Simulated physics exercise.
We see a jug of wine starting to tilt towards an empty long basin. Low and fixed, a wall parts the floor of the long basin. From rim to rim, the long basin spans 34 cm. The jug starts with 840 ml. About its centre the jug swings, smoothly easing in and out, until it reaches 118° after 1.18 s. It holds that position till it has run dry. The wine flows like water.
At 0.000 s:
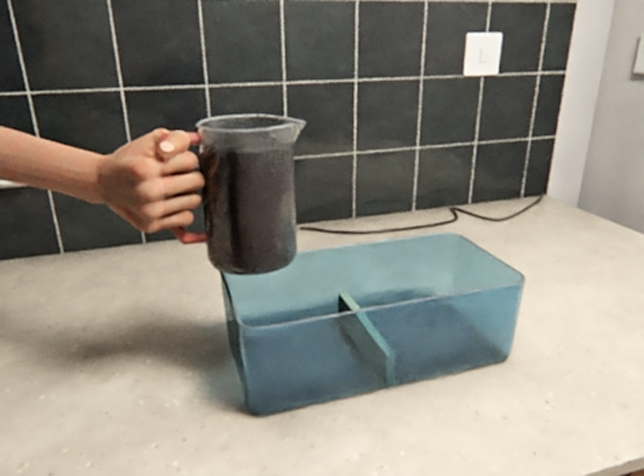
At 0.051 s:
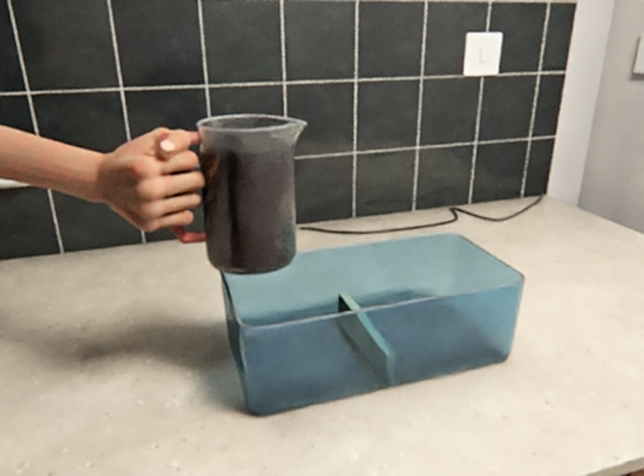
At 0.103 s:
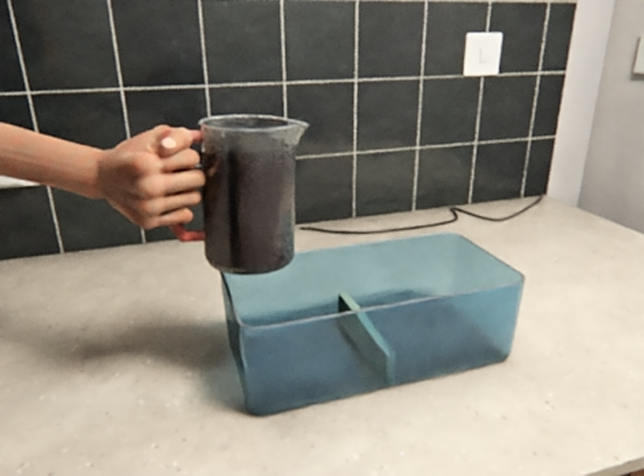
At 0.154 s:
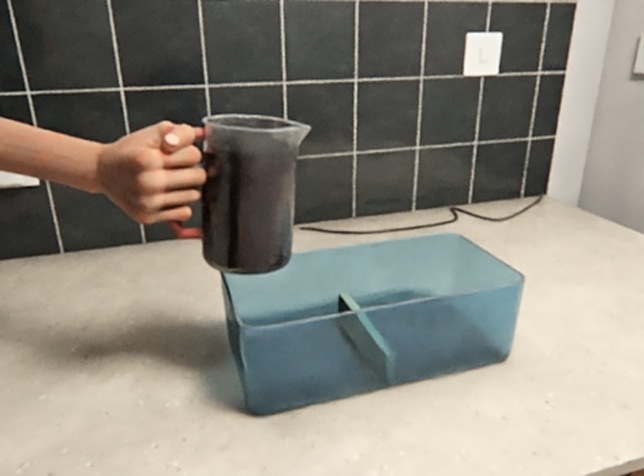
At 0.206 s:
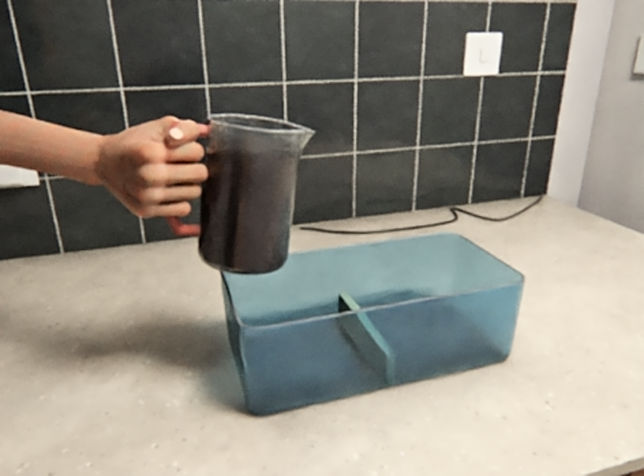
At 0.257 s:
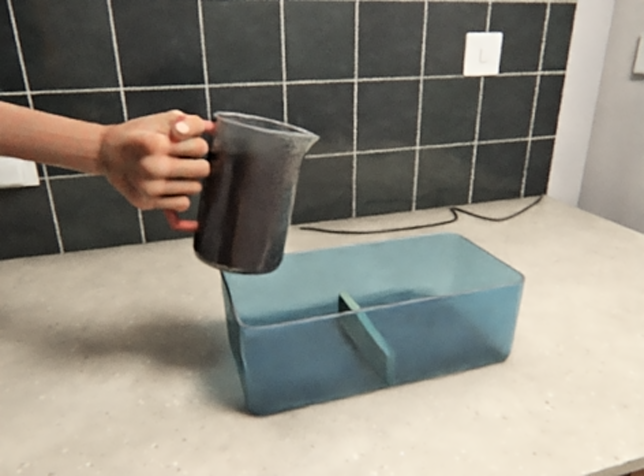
At first, a hand holds a clear jug of dark liquid upright above the left end of an empty, blue see-through basin with a low wall across its floor. Slowly, then a little faster, the hand tilts the jug slightly to the right, its spout dipping while the liquid stays inside.
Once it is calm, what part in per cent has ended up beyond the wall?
About 55 per cent ends up there.
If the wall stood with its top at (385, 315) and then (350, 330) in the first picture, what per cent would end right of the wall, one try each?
Around 10 and 75 percent, in that order.
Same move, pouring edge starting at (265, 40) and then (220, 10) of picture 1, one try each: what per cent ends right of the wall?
In turn about 35 and 5 per cent.
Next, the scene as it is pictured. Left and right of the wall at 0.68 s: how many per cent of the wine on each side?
0 per cent left and 4 right, roughly.
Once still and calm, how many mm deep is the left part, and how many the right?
Around 14 mm deep on the left, around 18 mm deep on the right.
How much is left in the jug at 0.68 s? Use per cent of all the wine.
84 %.
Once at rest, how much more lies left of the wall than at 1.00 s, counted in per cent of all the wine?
About 28 percent, give or take.
After 0.68 s the tilt is 74° and 84 per cent is still to pour, 0 is left of the wall and 4 right of it.
After 1.00 s the tilt is 111° and 28 per cent is still to pour, 15 is left of the wall and 42 right of it.
After 1.32 s the tilt is 118° and 1 per cent is still to pour, 43 is left of the wall and 54 right of it.
After 1.68 s the tilt is 118° and 0 per cent is still to pour, 44 is left of the wall and 55 right of it.
In the end 44 per cent lies left of the wall, 55 right of it and 1 outside.
